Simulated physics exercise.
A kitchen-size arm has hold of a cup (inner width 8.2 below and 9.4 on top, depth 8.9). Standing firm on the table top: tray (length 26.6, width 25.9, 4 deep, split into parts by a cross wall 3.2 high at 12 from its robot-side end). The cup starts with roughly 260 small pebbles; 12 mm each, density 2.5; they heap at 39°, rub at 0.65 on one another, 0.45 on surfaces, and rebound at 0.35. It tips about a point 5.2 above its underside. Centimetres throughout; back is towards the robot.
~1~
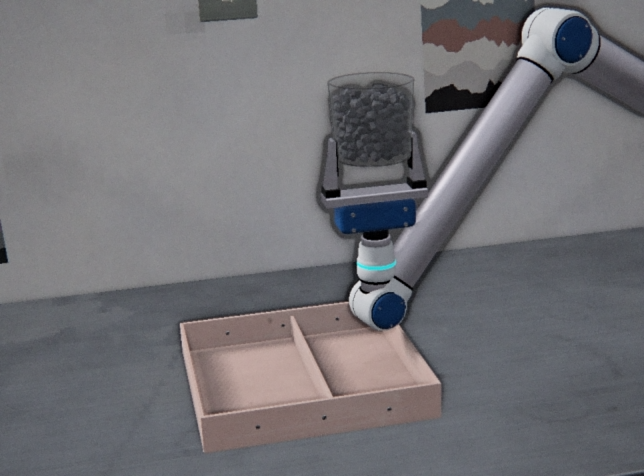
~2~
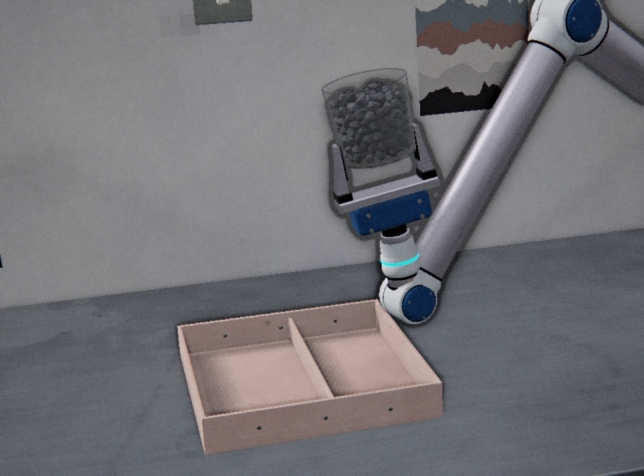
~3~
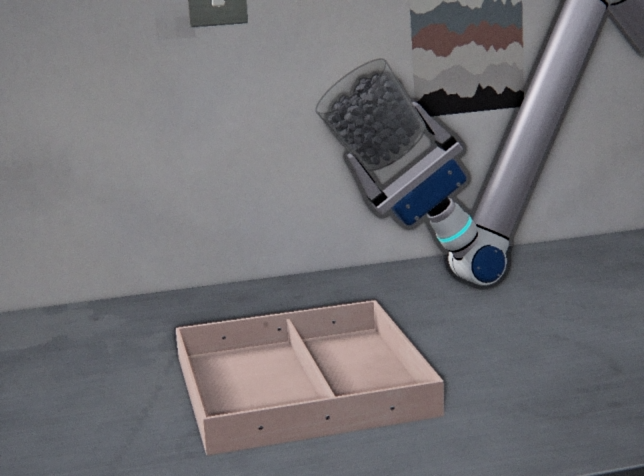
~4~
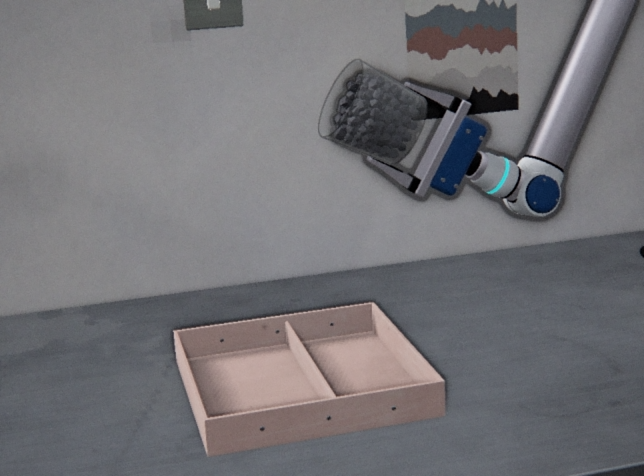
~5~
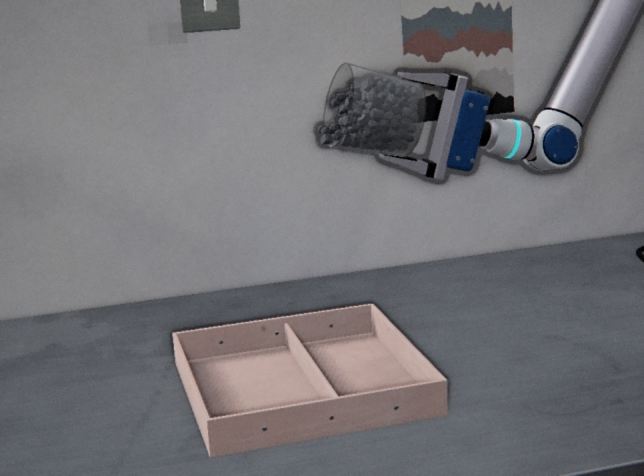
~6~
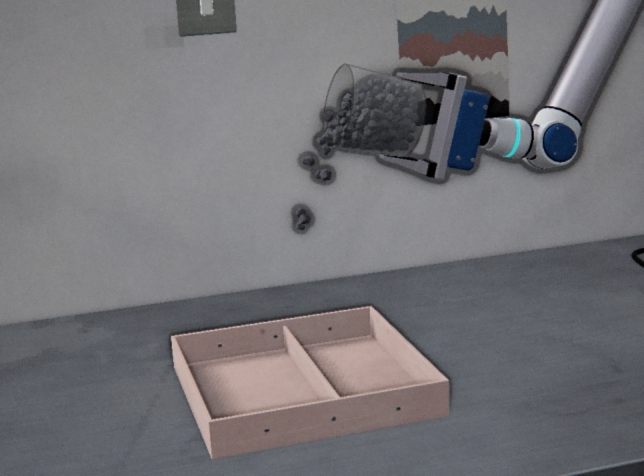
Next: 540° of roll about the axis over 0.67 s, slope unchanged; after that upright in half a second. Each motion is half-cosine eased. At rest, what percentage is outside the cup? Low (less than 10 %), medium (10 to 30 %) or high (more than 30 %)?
Answer: Medium; 10 to 30 % of the small pebbles finish outside the cup.
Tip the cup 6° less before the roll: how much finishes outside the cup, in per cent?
About 10 per cent.
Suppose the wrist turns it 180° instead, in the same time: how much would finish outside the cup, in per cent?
In that case some 15 per cent.
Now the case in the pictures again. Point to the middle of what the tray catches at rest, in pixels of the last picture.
At about (271, 393).
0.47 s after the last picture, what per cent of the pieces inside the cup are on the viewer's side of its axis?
Some 55 per cent.
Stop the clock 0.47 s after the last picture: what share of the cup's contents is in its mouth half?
Some 45 per cent.
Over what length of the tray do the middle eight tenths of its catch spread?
About 14 cm.
Then, 0.47 s after the last picture, tipped 75°, highest piece 37 above the table; 230 in the cup, 17 in the far-side part, 3 in the robot-side part, 7 in flight or on a rim.
Then, 0.94 s after the last picture, tipped 34°, highest piece 35 above the table; 217 in the cup, 28 in the far-side part, 4 in the robot-side part, 3 on the table or floor, 5 in flight or on a rim.
Then, 1.37 s after the last picture, upright, highest piece 37 above the table; 217 in the cup, 32 in the far-side part, 5 in the robot-side part, 3 on the table or floor.
Then, 2.07 s after the last picture, upright, highest piece 37 above the table; 217 in the cup, 32 in the far-side part, 5 in the robot-side part, 3 on the table or floor.
Final count, 217 in the cup, 32 in the far-side part, 5 in the robot-side part, 3 on the table or floor. That is 16 % outside the cup.
